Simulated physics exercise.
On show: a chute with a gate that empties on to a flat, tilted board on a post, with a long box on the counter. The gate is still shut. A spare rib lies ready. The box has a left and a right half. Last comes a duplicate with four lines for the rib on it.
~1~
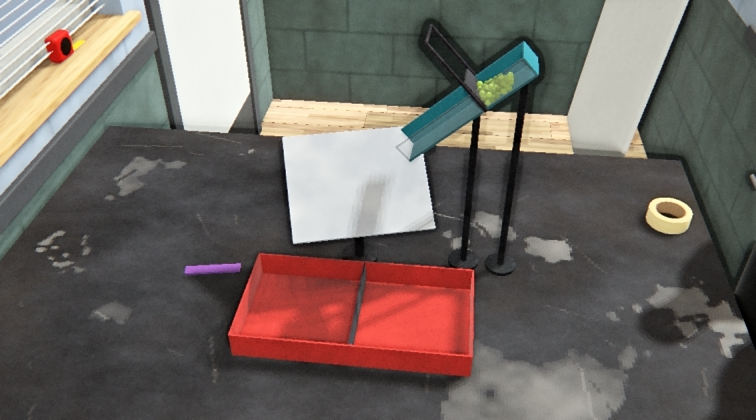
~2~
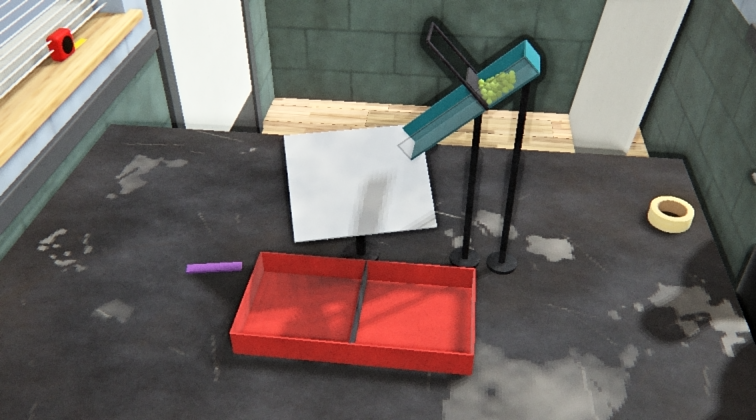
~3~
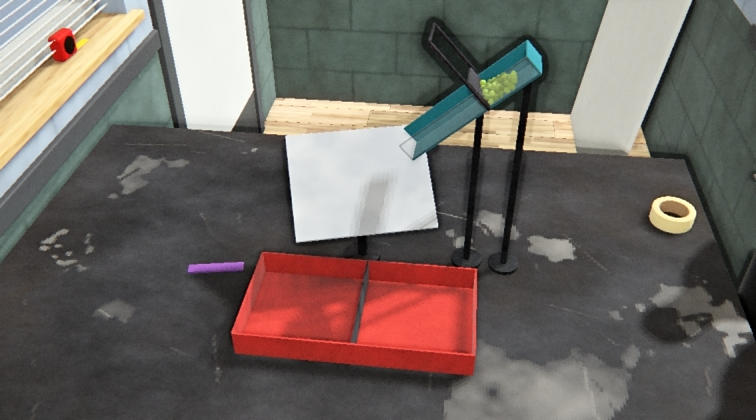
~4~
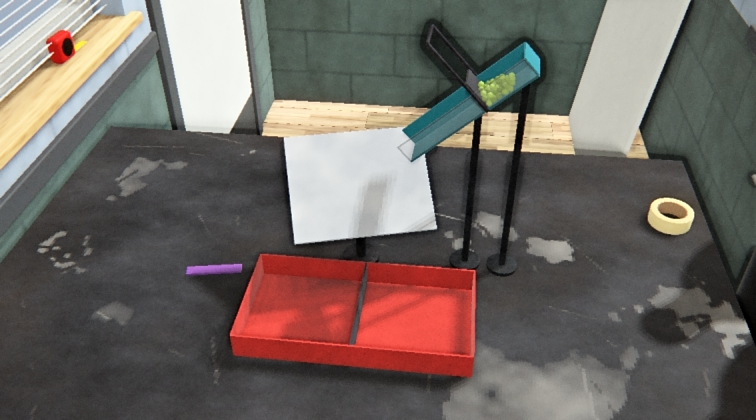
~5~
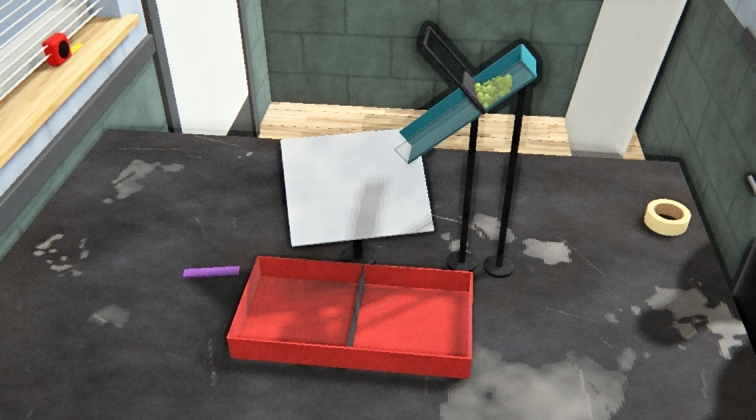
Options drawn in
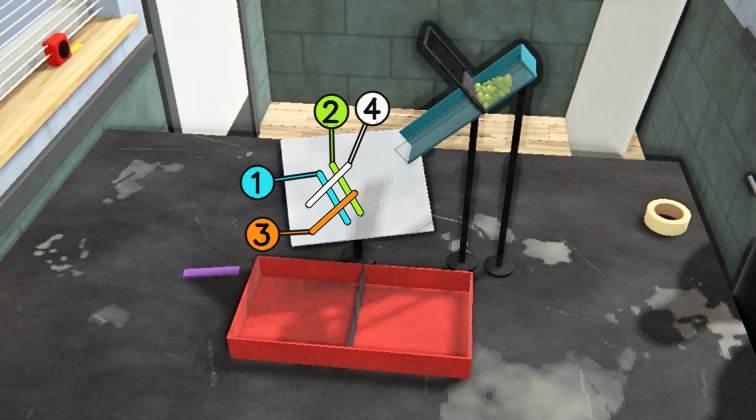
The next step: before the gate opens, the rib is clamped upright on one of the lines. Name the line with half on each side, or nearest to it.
3 works best here.
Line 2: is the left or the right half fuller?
Right.
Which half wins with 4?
More lands on the left.
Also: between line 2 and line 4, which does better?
Here it is line 4.
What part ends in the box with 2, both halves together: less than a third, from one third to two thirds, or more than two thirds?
Line 2 gives more than two thirds.
On the marked copy, line 1 from (319, 173) to (347, 221); line 2 from (332, 164) to (360, 213); line 3 from (354, 193) to (312, 231); line 4 from (348, 165) to (308, 204).
With 1, of what is caught, roughly a quarter in the left half, the larger part in the right.
With 2, of what is caught, about a tenth in the left half, almost all in the right.
With 3, of what is caught, roughly two thirds in the left half, roughly a third in the right.
With 4, of what is caught, the larger part in the left half, roughly a quarter in the right.
